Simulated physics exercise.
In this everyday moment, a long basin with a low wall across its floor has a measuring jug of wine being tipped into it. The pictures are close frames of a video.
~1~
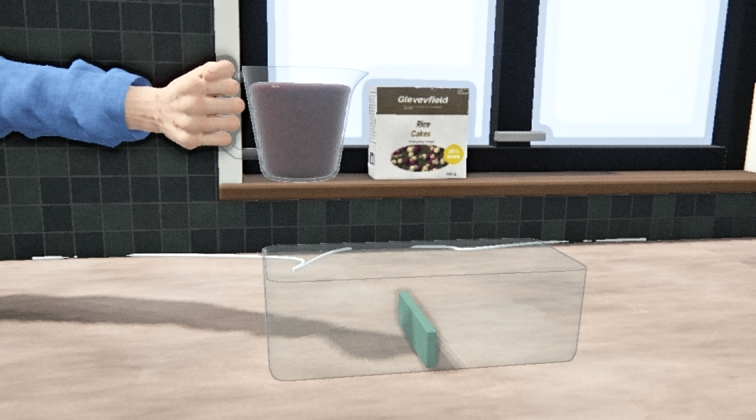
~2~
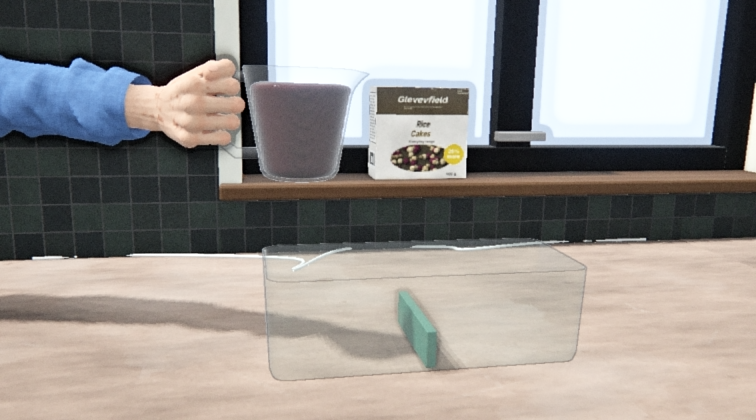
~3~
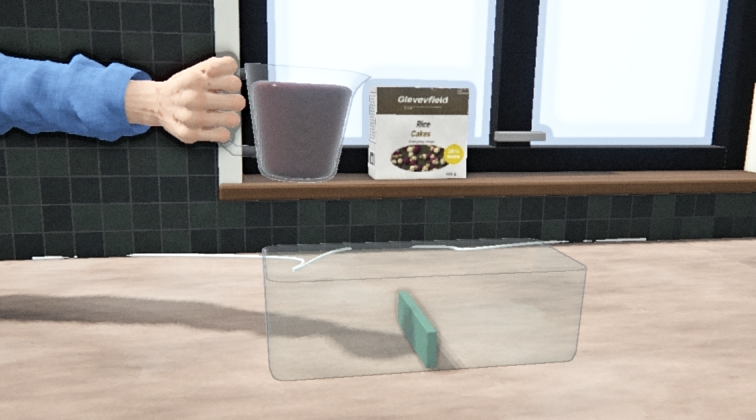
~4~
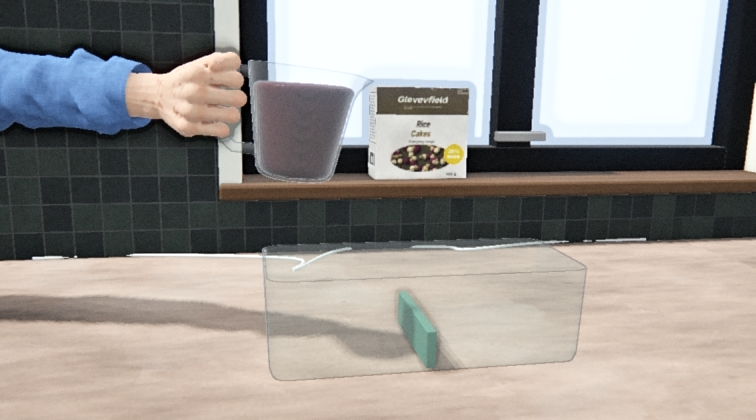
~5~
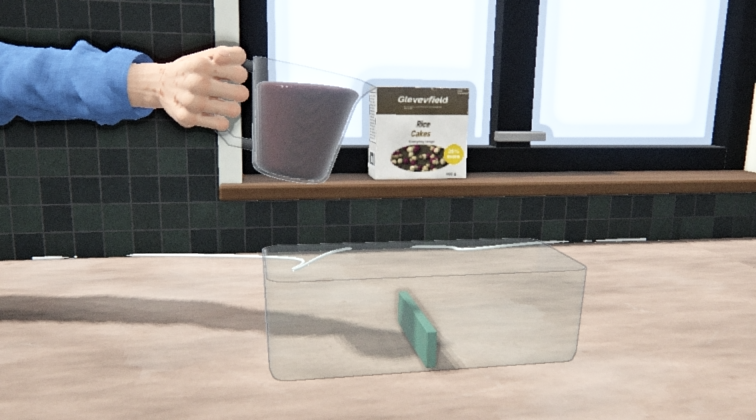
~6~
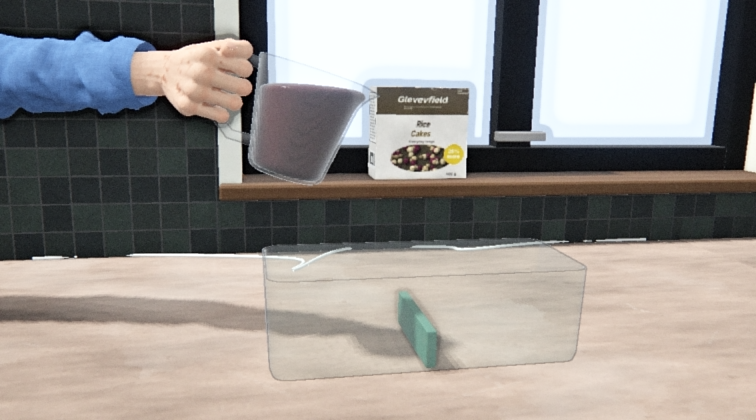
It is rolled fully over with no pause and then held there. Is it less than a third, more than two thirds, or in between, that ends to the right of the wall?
Middle of three bands.
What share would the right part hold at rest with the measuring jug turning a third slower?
I'd say close to 55 per cent.
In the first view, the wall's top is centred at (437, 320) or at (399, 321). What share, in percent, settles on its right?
That'd be about 25 percent for the first and about 65 percent for the other.
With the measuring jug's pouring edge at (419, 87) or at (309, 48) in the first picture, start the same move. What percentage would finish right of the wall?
The first gives 90 %, the second 5 %.
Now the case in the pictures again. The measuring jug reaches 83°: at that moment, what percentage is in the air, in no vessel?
It's close to 30 percent.
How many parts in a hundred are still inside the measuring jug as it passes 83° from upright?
I'd put it at some 60 in a hundred.
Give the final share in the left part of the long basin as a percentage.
Estimate: Some 55 per cent.
A moment on, the tilt is 83° and 58 per cent is still to pour, 0 is left of the wall and 14 right of it.
Next, the tilt is 115° and 5 per cent is still to pour, 42 is left of the wall and 41 right of it.
Then the tilt is 117° and 0 per cent is still to pour, 54 is left of the wall and 42 right of it.
Later the tilt is 117° and 0 per cent is still to pour, 54 is left of the wall and 43 right of it.
In the end 54 per cent lies left of the wall, 43 right of it and 3 outside.
